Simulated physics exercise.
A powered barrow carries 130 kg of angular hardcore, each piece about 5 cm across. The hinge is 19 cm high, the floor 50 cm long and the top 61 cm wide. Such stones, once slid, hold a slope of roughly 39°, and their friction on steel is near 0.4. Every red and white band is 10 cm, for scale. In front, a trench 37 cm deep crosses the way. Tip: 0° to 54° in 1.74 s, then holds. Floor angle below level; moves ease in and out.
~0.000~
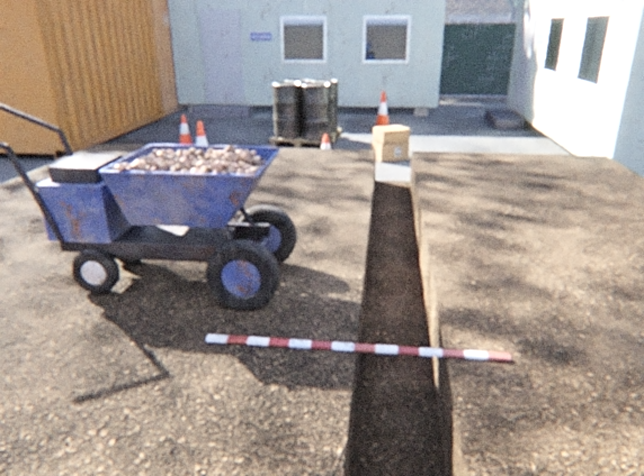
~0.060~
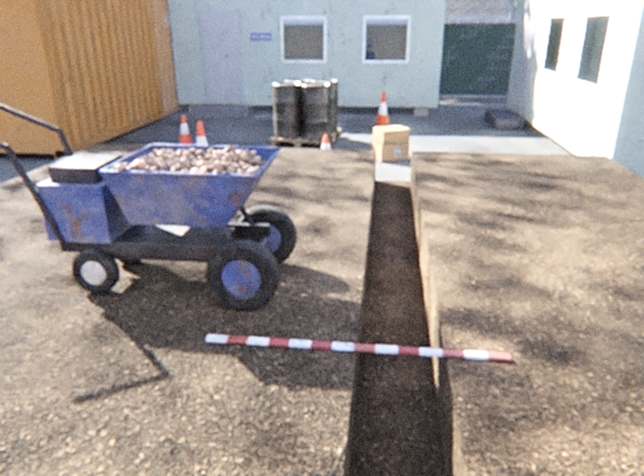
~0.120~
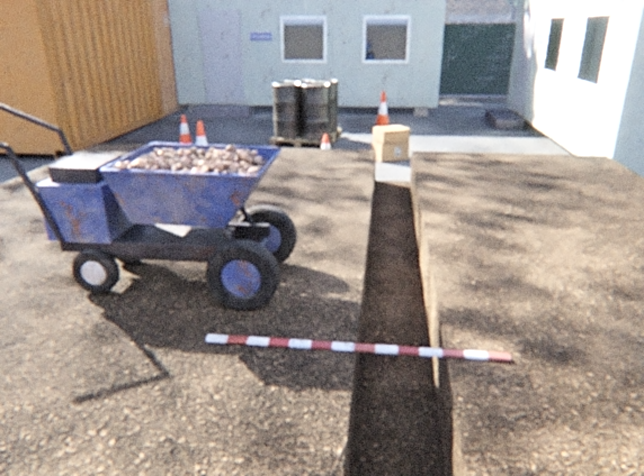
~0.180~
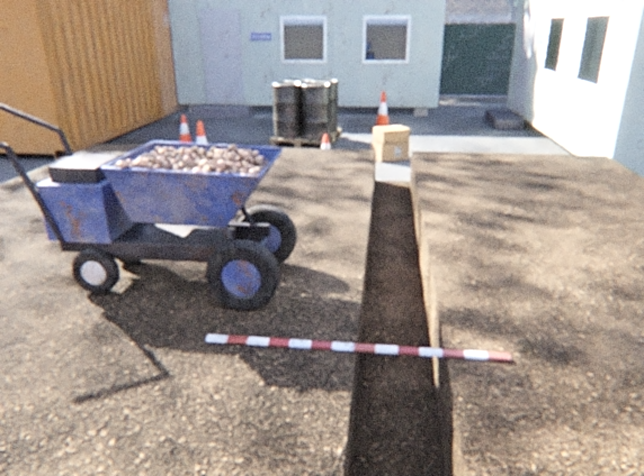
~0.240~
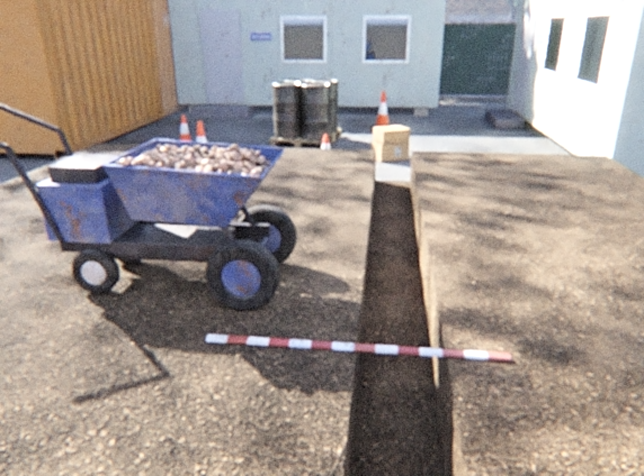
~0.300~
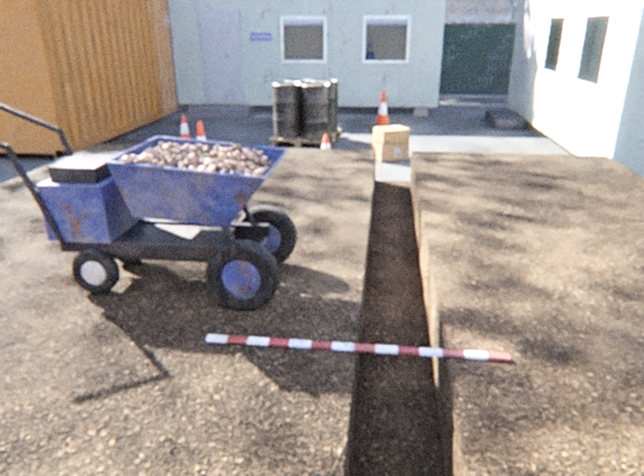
In a yard, a blue barrow's tray of stones tilts very slightly beside a trench.
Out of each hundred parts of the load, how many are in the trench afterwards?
About 10 out of 100.
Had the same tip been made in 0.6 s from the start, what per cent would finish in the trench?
In that case, around 35%.
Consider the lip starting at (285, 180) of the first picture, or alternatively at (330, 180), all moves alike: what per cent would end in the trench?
First spot about 10, second spot about 10 per cent.
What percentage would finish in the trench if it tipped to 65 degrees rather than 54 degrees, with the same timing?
Roughly 45% would end there.
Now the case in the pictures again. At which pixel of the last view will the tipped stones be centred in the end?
Look at roughly (393, 352).
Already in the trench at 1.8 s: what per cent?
About 0 per cent by then.
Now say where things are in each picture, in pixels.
The first frame shows lip at (255, 177), floor tilted 0°, highest stones at (216, 154).
In the second frame, the tray is at 0°, its lip at (255, 177); the top of the load is at (216, 154); the stones move at 0.1 m/s on average.
In the third frame, the tray is at 1°, its lip at (256, 177); the top of the load is at (217, 154); the stones move at 0.1 m/s on average.
The fourth frame shows lip at (258, 178), floor tilted 2°, highest stones at (219, 153); the stones move at 0.2 m/s on average.
In the fifth frame, the tray is at 3°, its lip at (260, 178); the top of the load is at (213, 152); the stones move at 0.2 m/s on average.
The sixth frame shows lip at (263, 179), floor tilted 4°, highest stones at (181, 151); the stones move at 0.2 m/s on average.
After 1.3 s the floor is at 45°; 100 % in the tray; the foremost stones are at (327, 203).
After 1.8 s the floor is at 54°; 99 % in the tray, 1 % short of the trench, 1 % in the trench; the foremost stones are at (375, 274).
After 2.2 s the floor is at 54°; 93 % in the tray, 3 % short of the trench, 3 % in the trench; the foremost stones are at (409, 325).
After 4.1 s the floor is at 54°; 88 % in the tray, 2 % short of the trench, 10 % in the trench; the foremost stones are at (427, 341).
